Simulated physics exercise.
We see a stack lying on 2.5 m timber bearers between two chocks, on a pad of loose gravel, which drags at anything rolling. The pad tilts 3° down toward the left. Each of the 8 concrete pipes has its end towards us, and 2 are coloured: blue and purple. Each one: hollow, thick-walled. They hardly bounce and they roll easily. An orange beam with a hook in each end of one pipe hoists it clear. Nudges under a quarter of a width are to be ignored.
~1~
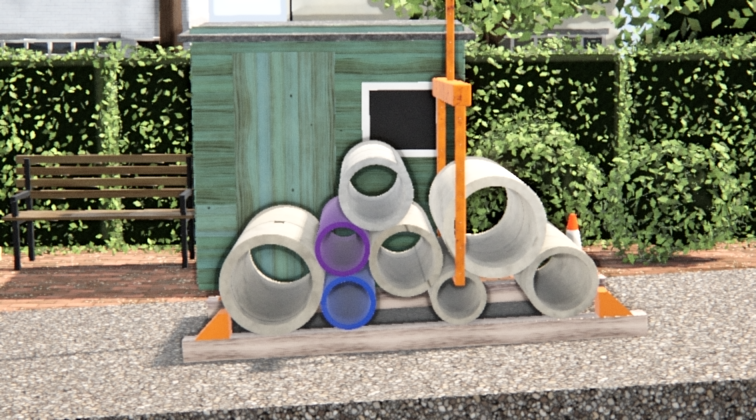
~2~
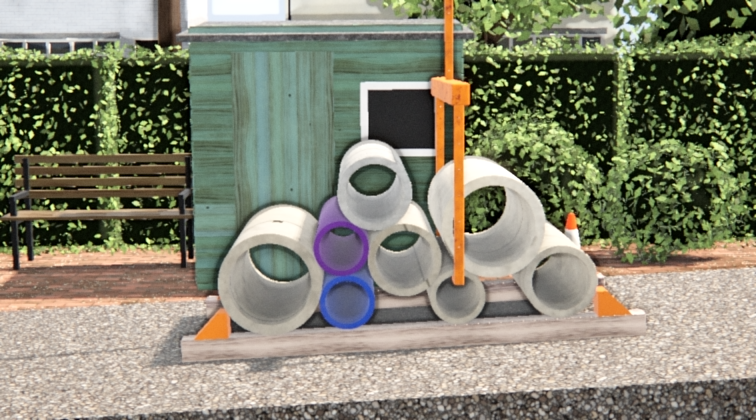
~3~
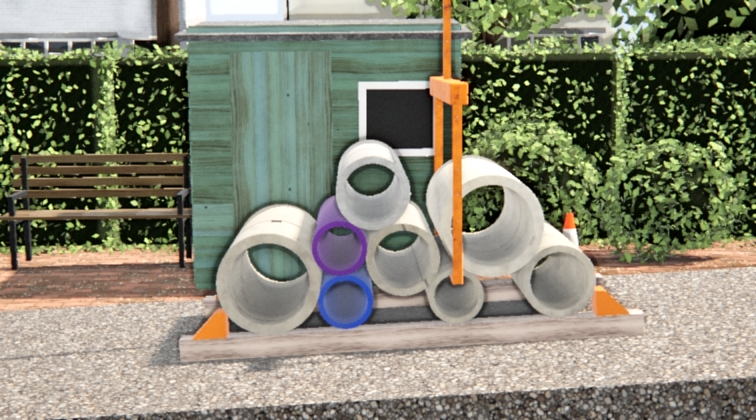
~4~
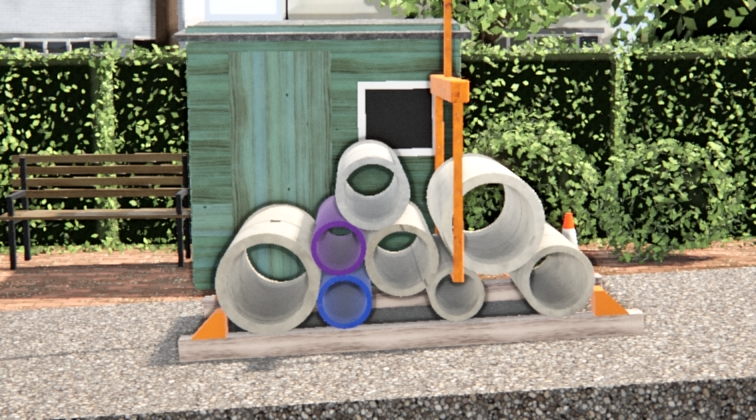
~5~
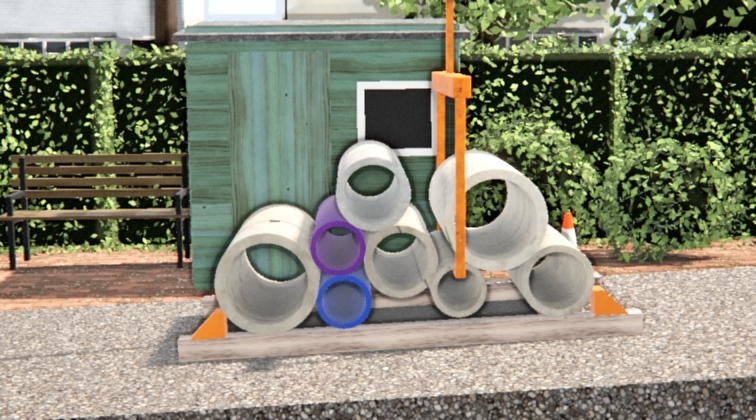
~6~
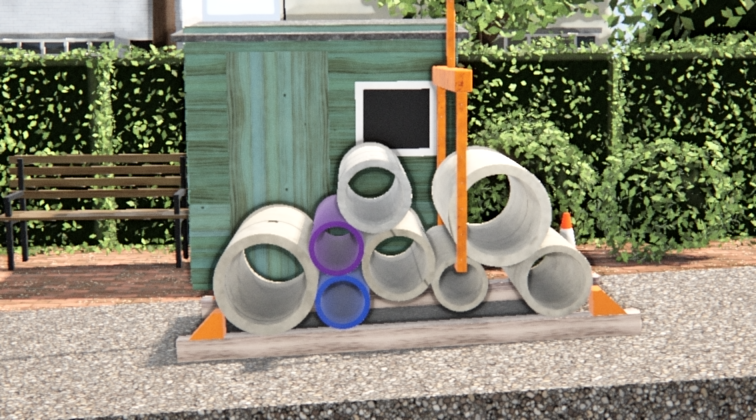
On a gravel pad in front of a green shed, thick-walled concrete pipes, one blue and one purple, lie stacked between orange chocks. An orange beam hooked to a small pipe in the bottom row barely moves at first, then raises it slightly, while the rest of the stack shows little change.
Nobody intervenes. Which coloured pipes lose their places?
The blue one remains where it was, and Purple remains where it was.
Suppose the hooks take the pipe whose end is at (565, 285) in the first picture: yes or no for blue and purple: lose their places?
Lab note: Blue no, it would not, purple no, it would not.
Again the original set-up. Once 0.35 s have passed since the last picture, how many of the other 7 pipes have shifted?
At that point, 3.
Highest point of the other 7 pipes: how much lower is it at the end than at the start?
About 15 cm lower.
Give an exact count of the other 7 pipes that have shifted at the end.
The answer is 4.
Then, 0.3 s after the last picture, blue is unmoved; purple is where it was; 3 out of place.
At rest (3.2 s after the last picture), blue is where it was; purple is where it was; 4 out of place.
